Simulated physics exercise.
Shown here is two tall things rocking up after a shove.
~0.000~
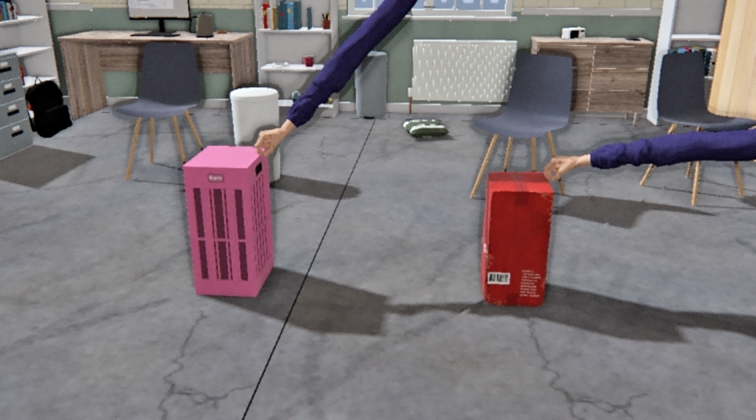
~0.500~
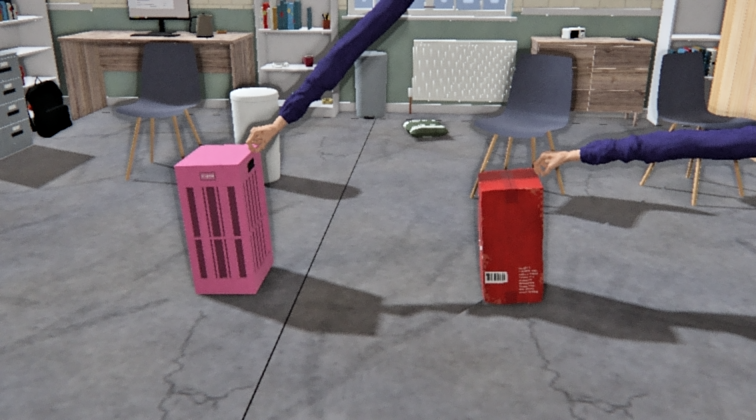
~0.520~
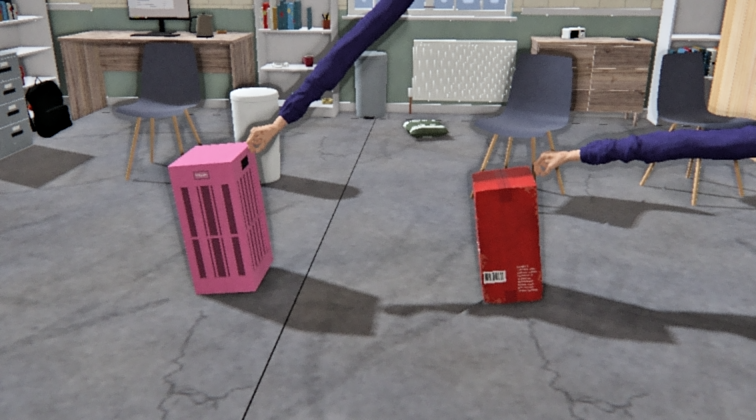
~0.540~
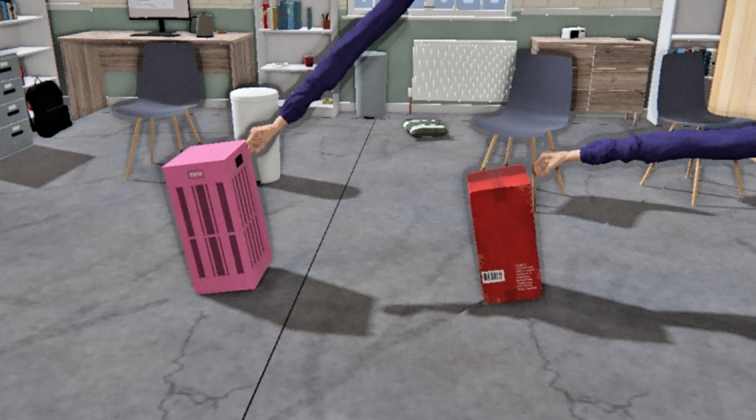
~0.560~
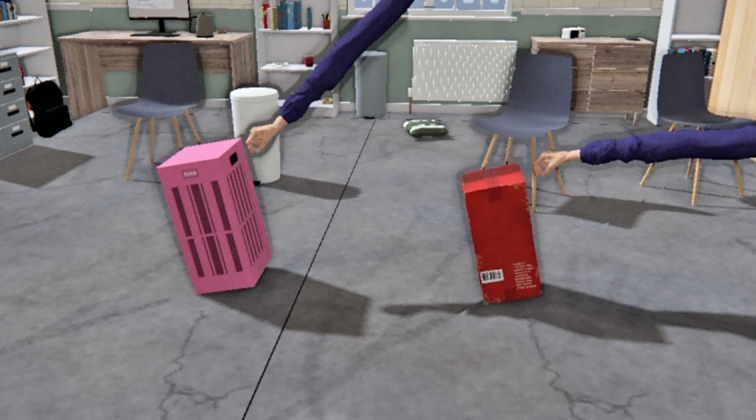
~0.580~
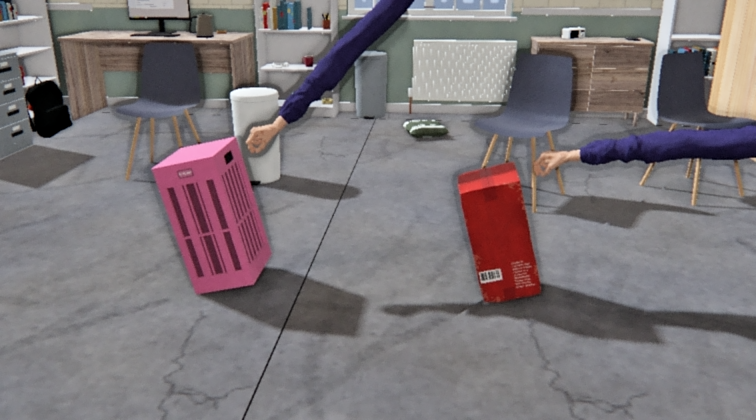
The clip opens on a pink crate at left and a red parcel at right, both upright on a grey floor, with a purple-sleeved hand touching each one. The hands push, and both tall objects tilt to the left, leaning steadily farther as they separate from the hands, which stay extended.
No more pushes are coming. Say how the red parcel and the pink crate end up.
In the end the red parcel does not recover; the pink crate, meanwhile, does not recover.
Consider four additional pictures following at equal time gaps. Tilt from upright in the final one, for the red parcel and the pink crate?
Roughly 20° and 20°.
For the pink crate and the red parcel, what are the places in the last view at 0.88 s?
About (183, 215), and the other about (470, 232).
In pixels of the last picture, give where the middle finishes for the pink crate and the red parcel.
Taking them in turn, it's (143, 249) followed by (424, 263).
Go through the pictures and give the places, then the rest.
Red parcel (515, 238) upright; pink crate (232, 220) upright, in the first picture.
Red parcel (510, 236) 5° off upright; pink crate (228, 218) 3° off upright, in the second picture.
Red parcel (507, 235) 8° off upright; pink crate (225, 217) 6° off upright, in the third picture.
Red parcel (504, 234) 10° off upright; pink crate (222, 216) 9° off upright, in the fourth picture.
Red parcel (501, 233) 12° off upright; pink crate (219, 215) 11° off upright, in the fifth picture.
Red parcel (499, 233) 15° off upright; pink crate (216, 215) 13° off upright, in the sixth picture.
By 0.88 s, red parcel 39° off upright near (470, 232); pink crate 40° off upright near (183, 214).
When it is over (1.6 s), the red parcel falls over, near (424, 263); the pink crate falls over, near (143, 249).
